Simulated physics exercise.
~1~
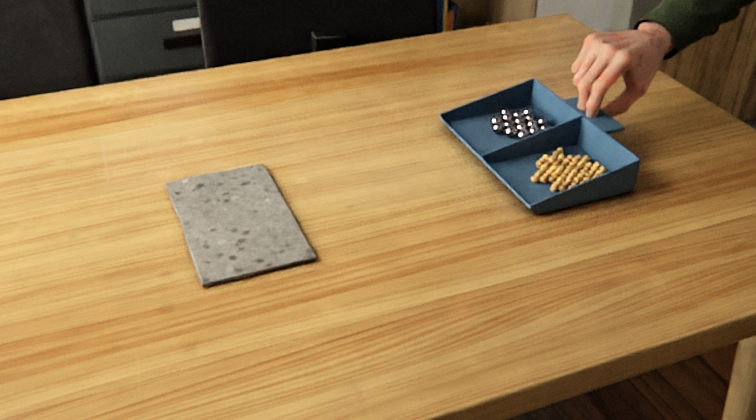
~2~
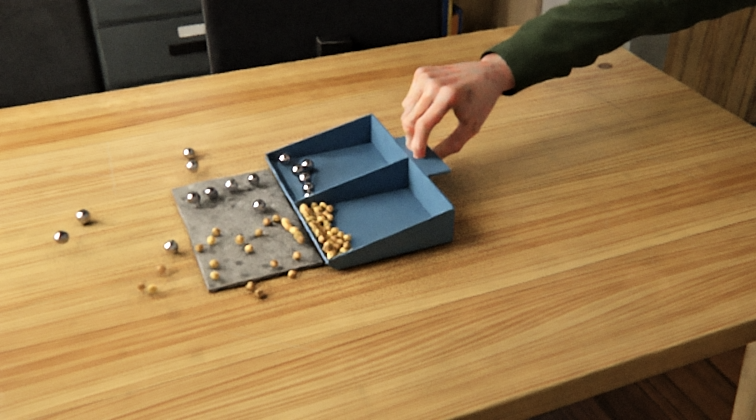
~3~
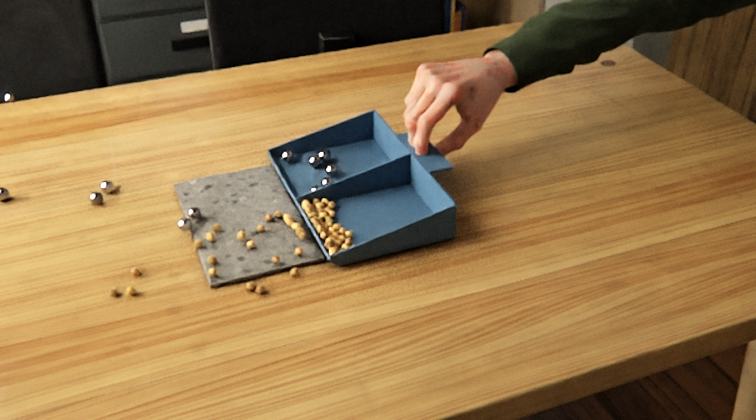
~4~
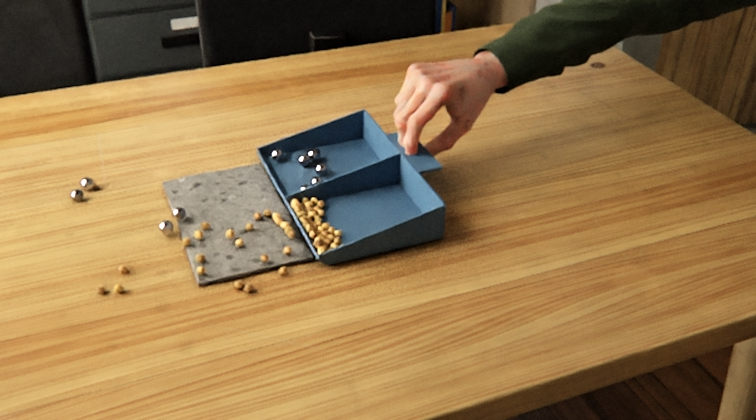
The footage shows a hand sliding a blue two-part tray left across a wooden table until it stops against a gray speckled slab. Shiny dark balls and small tan pieces spill forward over the slab and table, while some of each stay in the tray.
